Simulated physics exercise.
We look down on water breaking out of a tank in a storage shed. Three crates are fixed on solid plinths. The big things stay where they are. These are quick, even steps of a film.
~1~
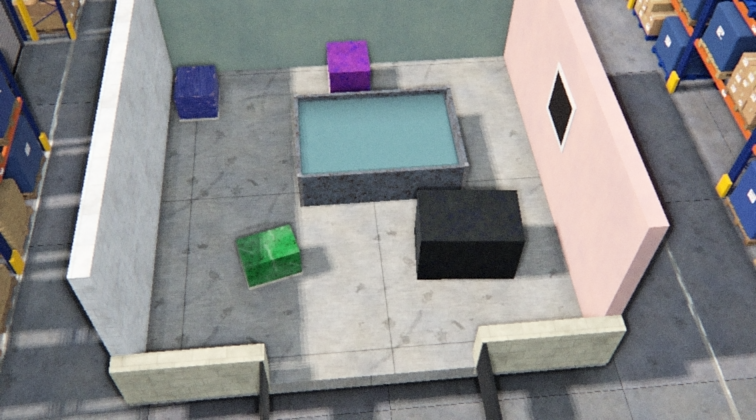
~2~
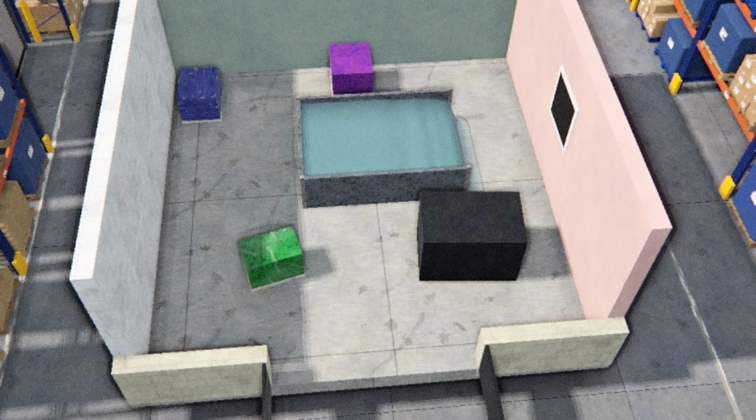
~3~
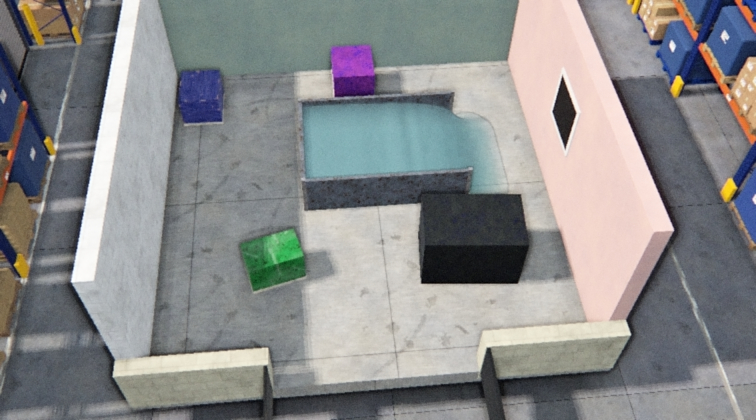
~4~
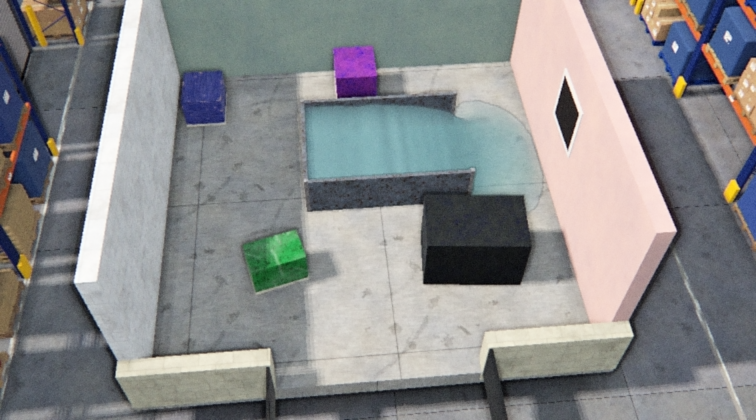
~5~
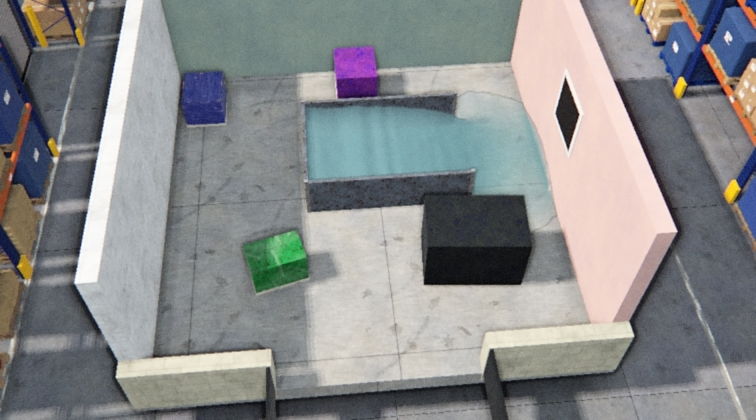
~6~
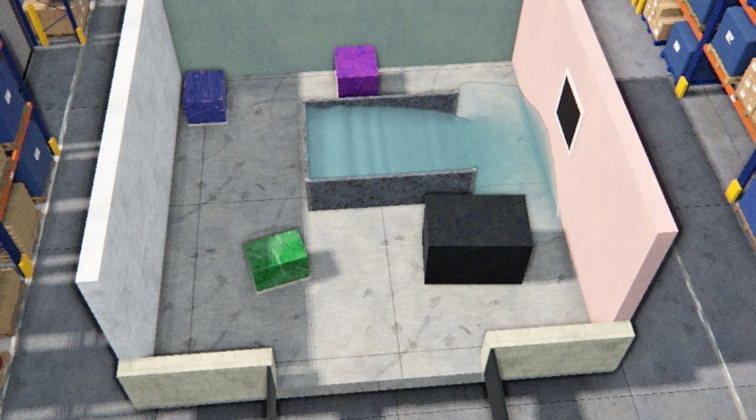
Water pours from the open right side of a grey tank in a walled pen inside a storage shed, seen from high above. A purple block sits behind the tank, a blue one back left, a green one front left, and a large black box front right, near a pink wall with a dark diamond panel. The pale sheet spreads rightward across the floor and reaches the pink wall, while the view shifts very slightly.
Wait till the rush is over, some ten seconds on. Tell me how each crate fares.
In the end: The purple crate gets wet; the blue crate gets wet; the green crate gets wet.
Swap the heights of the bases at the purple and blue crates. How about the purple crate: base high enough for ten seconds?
Purple is wetted.
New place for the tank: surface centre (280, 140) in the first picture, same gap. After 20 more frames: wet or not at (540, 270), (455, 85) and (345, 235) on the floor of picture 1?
In turn: Covered, awash, clear.
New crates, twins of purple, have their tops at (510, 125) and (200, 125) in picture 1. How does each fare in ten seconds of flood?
In that order: Gets wet, remains dry.
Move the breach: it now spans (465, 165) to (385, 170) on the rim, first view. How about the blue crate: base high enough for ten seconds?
My reading: Blue crate is soaked.
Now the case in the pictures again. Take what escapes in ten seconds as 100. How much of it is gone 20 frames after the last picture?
About 5 per cent.
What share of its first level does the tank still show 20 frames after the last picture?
Roughly 24 per cent.
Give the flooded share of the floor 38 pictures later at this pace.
Roughly 90 per cent.
A moment on, water covers 20 % of the floor; the purple crate not reached, the blue crate not reached, the green crate not reached.
Next, water covers 25 % of the floor; the purple crate water round its plinth, the blue crate not reached, the green crate not reached.
Then, water covers 50 % of the floor; the purple crate water round its plinth, the blue crate water round its plinth, the green crate not reached.
Later, water covers 90 % of the floor; the purple crate water round its plinth, the blue crate water round its plinth, the green crate water round its plinth.
In the end, water covers 100 % of the floor; the purple crate was topped, the blue crate was topped, the green crate was topped.
